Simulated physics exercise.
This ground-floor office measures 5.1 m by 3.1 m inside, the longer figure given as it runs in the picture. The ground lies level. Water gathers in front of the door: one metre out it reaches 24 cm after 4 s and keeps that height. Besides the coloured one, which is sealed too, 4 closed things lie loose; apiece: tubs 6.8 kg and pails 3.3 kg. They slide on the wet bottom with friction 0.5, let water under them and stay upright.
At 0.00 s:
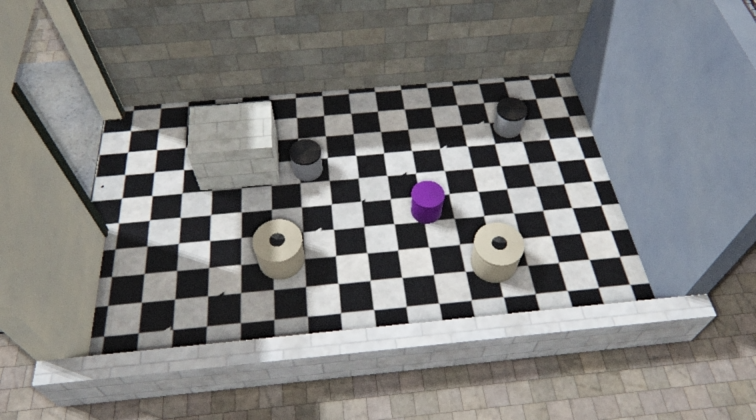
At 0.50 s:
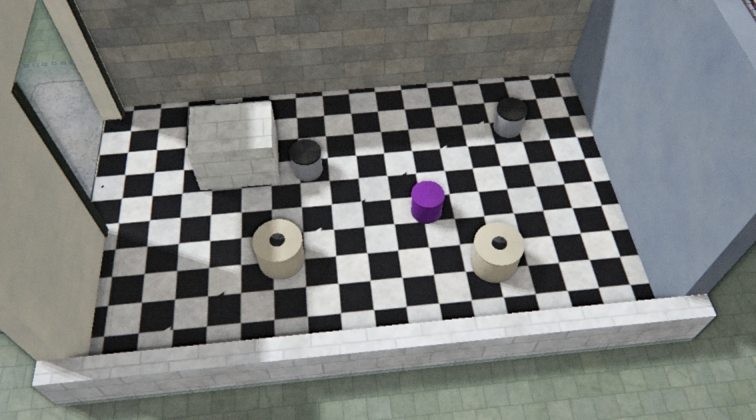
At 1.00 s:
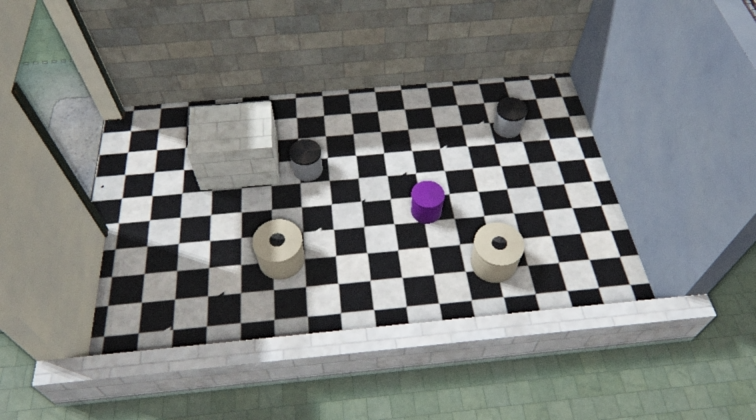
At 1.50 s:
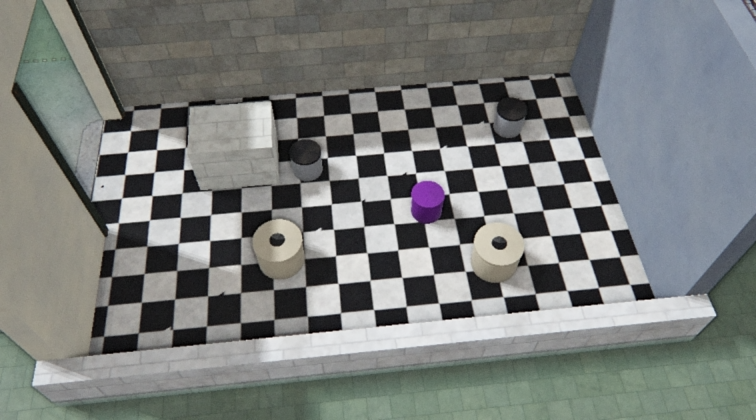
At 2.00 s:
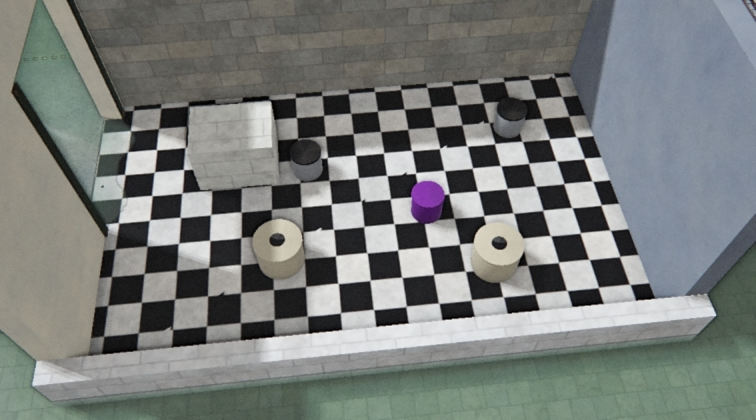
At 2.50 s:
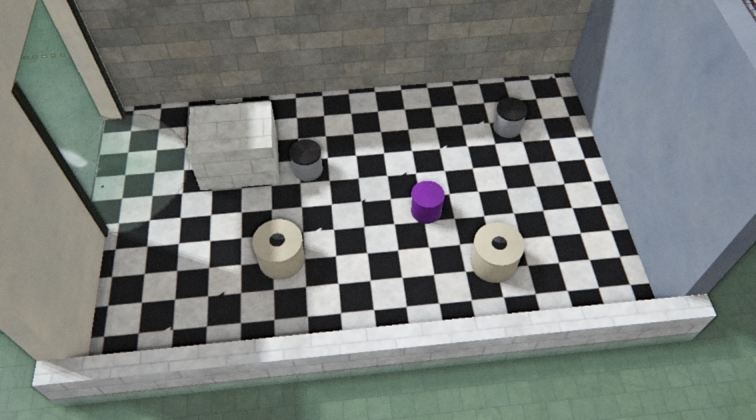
A small room with a black-and-white checkered floor holds a pale block, a purple pail, two cream tubs and two dark-topped grey containers. Greenish water spreads over the ground outside, then creeps through the doorway at left and across the nearby tiles to the block, while every object stays still.
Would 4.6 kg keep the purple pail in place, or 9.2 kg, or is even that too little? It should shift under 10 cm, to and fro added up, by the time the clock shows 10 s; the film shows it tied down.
For it, only the higher weight holds it.
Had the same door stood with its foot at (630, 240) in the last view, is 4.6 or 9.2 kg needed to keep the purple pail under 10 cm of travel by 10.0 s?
In that case neither weight holds it.
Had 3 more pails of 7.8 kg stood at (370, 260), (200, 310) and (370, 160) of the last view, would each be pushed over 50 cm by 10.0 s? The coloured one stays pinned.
In turn: Over, past it, less.
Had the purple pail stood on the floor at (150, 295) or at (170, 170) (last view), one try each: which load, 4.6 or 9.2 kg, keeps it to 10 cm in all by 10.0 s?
In turn: Only the larger holds; neither is enough.
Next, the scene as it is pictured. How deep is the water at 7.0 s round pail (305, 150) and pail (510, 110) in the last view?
Roughly 3 and 8 cm.
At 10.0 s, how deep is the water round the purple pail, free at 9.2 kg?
About 10 cm.
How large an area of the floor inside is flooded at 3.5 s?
About 2.5 m2.
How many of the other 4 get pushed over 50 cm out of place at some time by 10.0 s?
3 of them.
After 3.5 s the purple pail would be 0 cm from its start with 4.6 kg and 0 cm from its start with 9.2 kg; 0 cm of water round it then.
After 4.5 s the purple pail would be 0 cm from its start with 4.6 kg and 0 cm from its start with 9.2 kg; 0 cm of water round it then.
After 7.0 s the purple pail would be 13 cm from its start with 4.6 kg and 0 cm from its start with 9.2 kg; 4 cm of water round it then.
After 10.0 s the purple pail would be 19 cm from its start with 4.6 kg and 3 cm from its start with 9.2 kg; 10 cm of water round it then.
